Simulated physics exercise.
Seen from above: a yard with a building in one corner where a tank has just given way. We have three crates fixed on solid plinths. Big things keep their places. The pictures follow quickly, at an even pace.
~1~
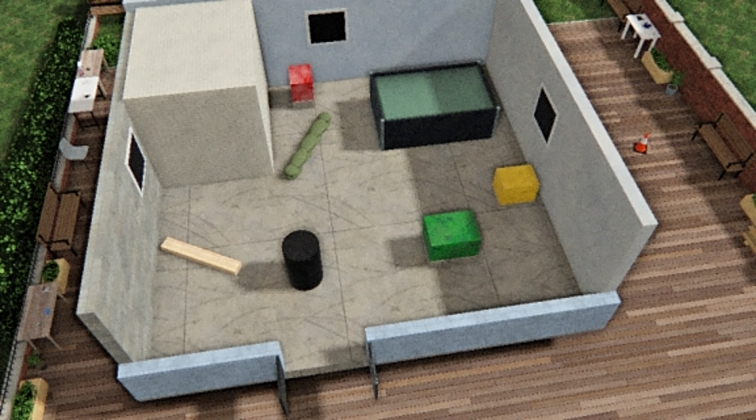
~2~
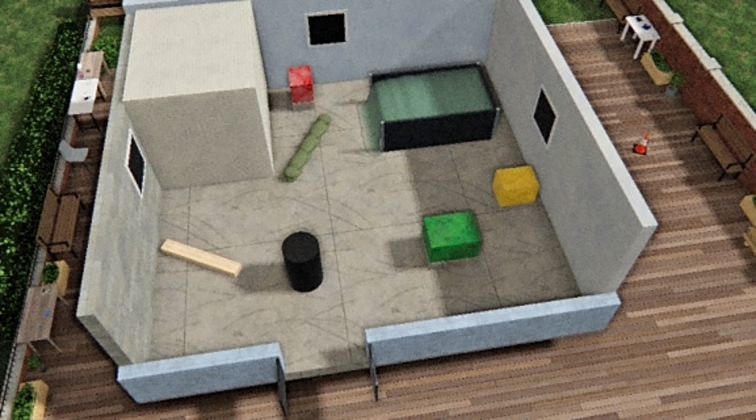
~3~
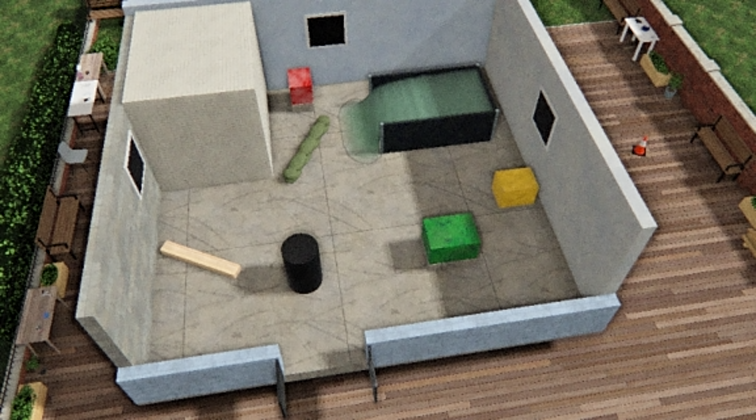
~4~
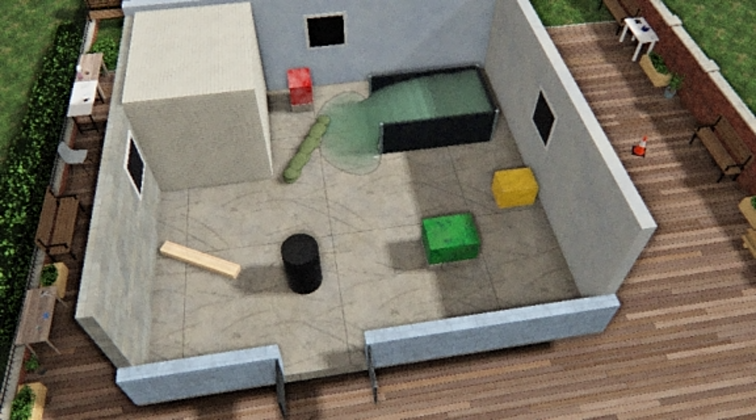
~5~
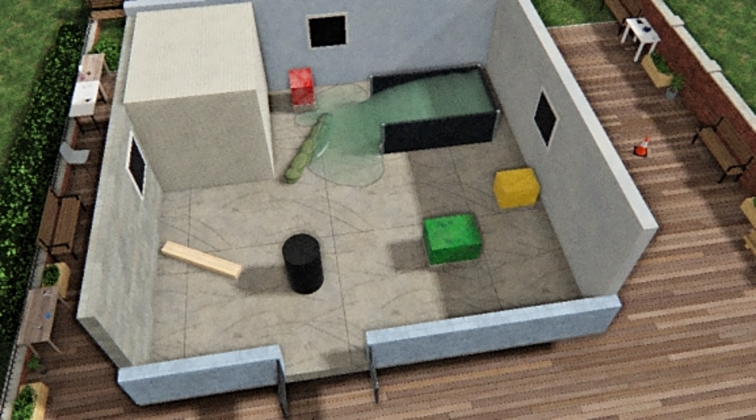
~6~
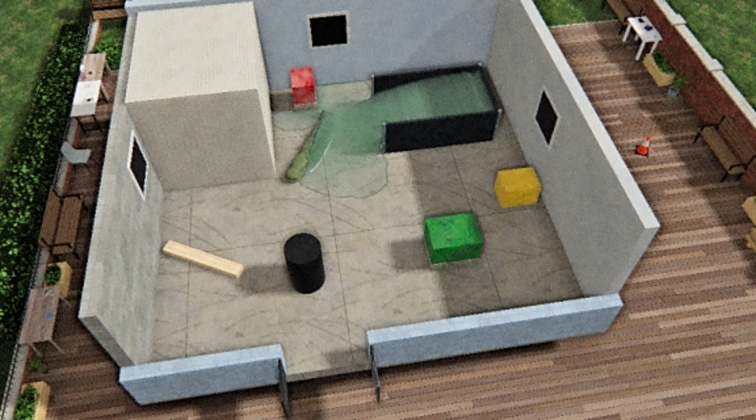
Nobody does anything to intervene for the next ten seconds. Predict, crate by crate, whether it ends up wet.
Result: The green crate avoids any dampness from the water. The red crate gets dampened by the water. The yellow crate gets dampened by the water.
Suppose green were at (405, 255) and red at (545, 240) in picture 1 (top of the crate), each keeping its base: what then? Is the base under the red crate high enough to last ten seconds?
The red crate simply stays high and dry.
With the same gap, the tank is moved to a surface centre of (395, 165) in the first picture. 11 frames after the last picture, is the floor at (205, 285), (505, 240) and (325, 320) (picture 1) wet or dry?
First drenched; next unwetted; last unwetted.
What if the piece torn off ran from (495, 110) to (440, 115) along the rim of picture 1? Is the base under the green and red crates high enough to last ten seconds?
The green one is reached; the red one is not reached.
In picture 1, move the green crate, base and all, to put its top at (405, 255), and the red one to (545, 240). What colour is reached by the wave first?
One in green.
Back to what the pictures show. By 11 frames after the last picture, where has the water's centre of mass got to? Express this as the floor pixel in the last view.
Centre point: Around (359, 142).
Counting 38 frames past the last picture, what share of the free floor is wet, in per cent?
Estimate: Near 80 %.
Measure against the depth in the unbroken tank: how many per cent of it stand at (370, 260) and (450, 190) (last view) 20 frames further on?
Taking them in turn: 4 in a hundred, then 0 in a hundred.
A moment on, water covers 20 % of the floor; the green crate not reached, the red crate water round its plinth, the yellow crate not reached.
Next, water covers 35 % of the floor; the green crate not reached, the red crate water round its plinth, the yellow crate not reached.
Then, water covers 60 % of the floor; the green crate not reached, the red crate water round its plinth, the yellow crate not reached.
Later, water covers 80 % of the floor; the green crate water round its plinth, the red crate water round its plinth, the yellow crate water round its plinth.
In the end, water covers 95 % of the floor; the green crate stayed above the water, the red crate was topped, the yellow crate was topped.
